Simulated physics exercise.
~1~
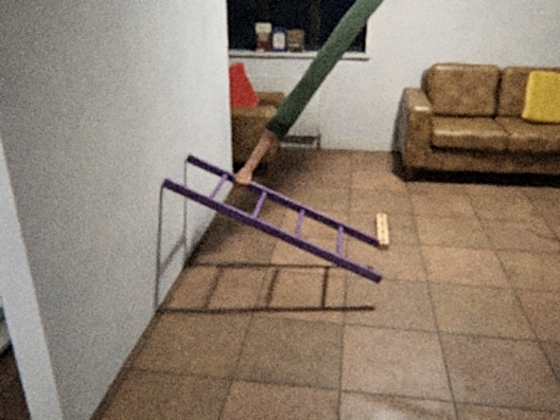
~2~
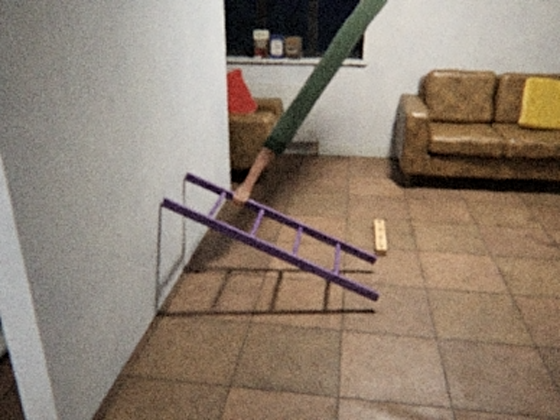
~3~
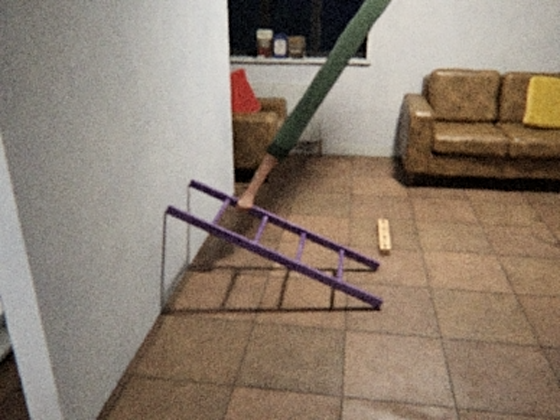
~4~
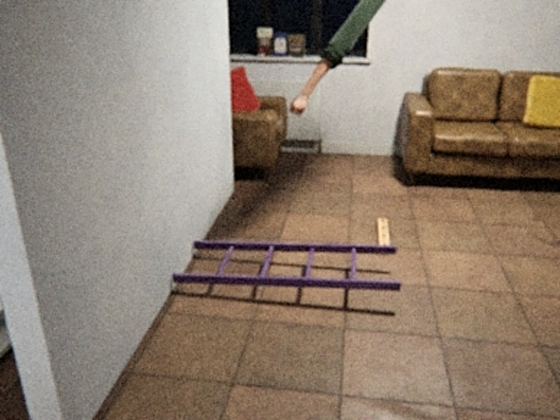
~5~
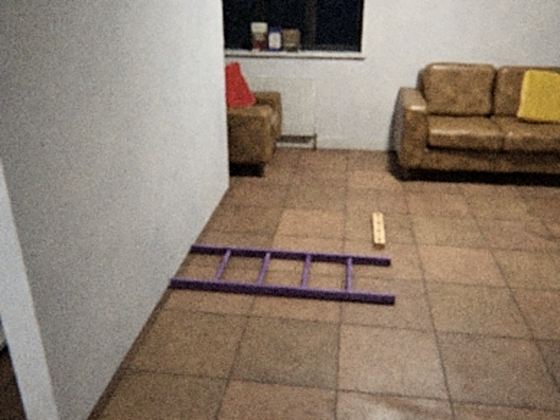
The clip opens on a tiled floor where a purple ladder leans at a low slant against the white wall on the left, held near its upper end by a hand in a green sleeve. A small pale strip lies on the floor beyond its foot, with brown leather seats behind. The ladder sinks slightly while the hand stays on it. Then the hand lets go and draws back, and the ladder slips down the wall, its foot sliding a little to the right. It ends lying flat on the tiles, the strip still in place and the arm gone from view.
